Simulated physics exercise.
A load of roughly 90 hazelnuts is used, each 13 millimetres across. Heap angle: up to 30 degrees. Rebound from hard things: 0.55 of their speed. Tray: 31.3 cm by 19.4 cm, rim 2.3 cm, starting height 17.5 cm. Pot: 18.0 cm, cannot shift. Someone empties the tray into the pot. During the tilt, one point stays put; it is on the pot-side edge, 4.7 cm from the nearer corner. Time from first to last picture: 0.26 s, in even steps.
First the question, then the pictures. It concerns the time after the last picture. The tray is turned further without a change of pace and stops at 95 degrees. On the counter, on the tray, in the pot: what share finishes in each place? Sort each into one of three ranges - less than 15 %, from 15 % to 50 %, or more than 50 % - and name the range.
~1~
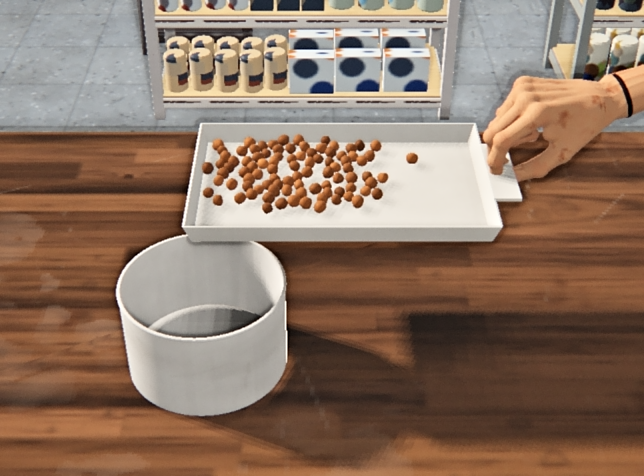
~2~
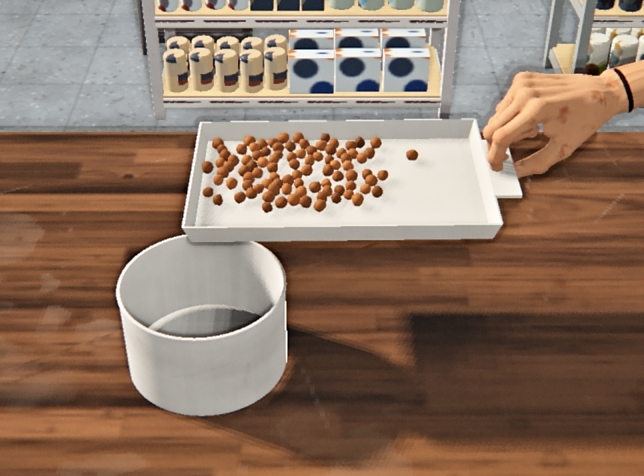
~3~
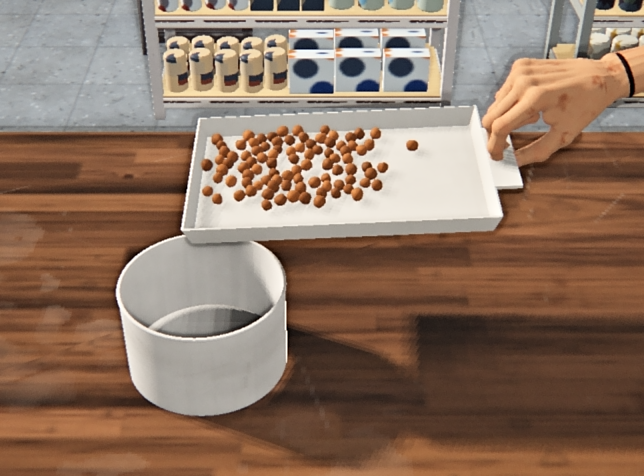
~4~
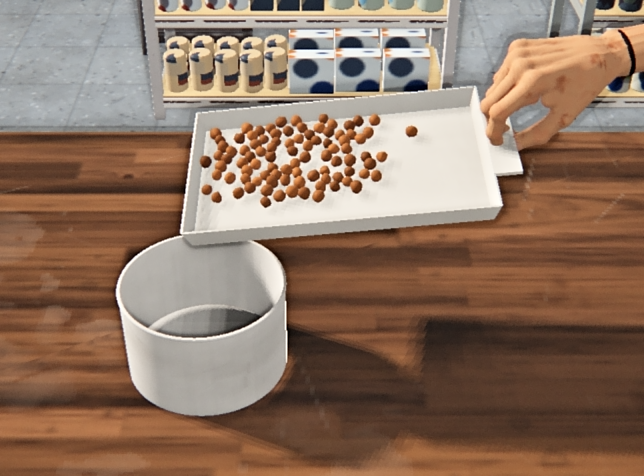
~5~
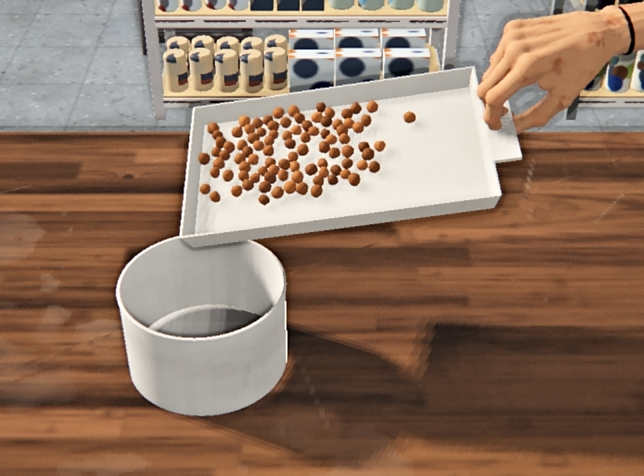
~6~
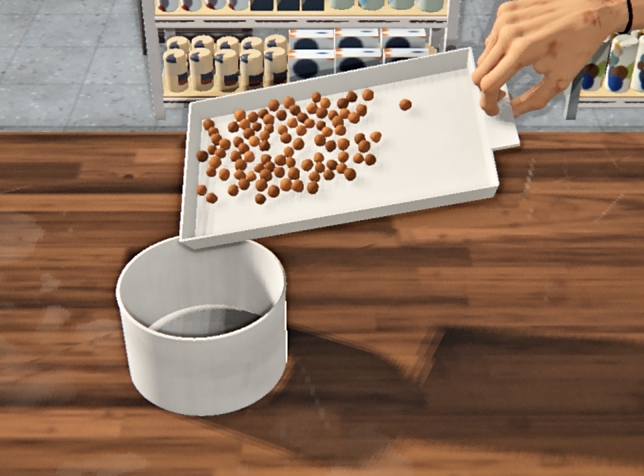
Ranges: Counter: Less than 15 %; tray: Less than 15 %; pot: More than 50 %.
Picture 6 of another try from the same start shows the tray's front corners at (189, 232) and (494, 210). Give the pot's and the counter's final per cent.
Final per cent - pot 95, counter 5.
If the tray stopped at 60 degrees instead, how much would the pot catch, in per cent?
In that case it comes to about 20 in a hundred.
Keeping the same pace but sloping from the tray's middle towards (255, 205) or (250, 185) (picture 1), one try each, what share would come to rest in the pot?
I'd put it at roughly 80 per cent for the first tilt and roughly 35 per cent for the second.
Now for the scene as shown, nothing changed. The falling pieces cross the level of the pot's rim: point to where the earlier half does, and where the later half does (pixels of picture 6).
The first half passes near (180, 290) and the second half near (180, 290).
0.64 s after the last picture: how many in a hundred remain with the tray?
75 %, give or take.
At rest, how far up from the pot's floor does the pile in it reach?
I'd say near 2.5 centimetres.
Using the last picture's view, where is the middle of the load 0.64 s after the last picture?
My estimate is roughly (197, 229).
Then, 0.38 s after the last picture, tilt 56 degrees; the tray holds 100 %, the pot 0 %.
Then, 0.64 s after the last picture, tilt 81 degrees; the tray holds 75 %, the pot 20 %.
Then, 1.00 s after the last picture, tilt 95 degrees; the tray holds 0 %, the pot 95 %.
In the end, counter 0 %, tray 0 %, pot 100 %.
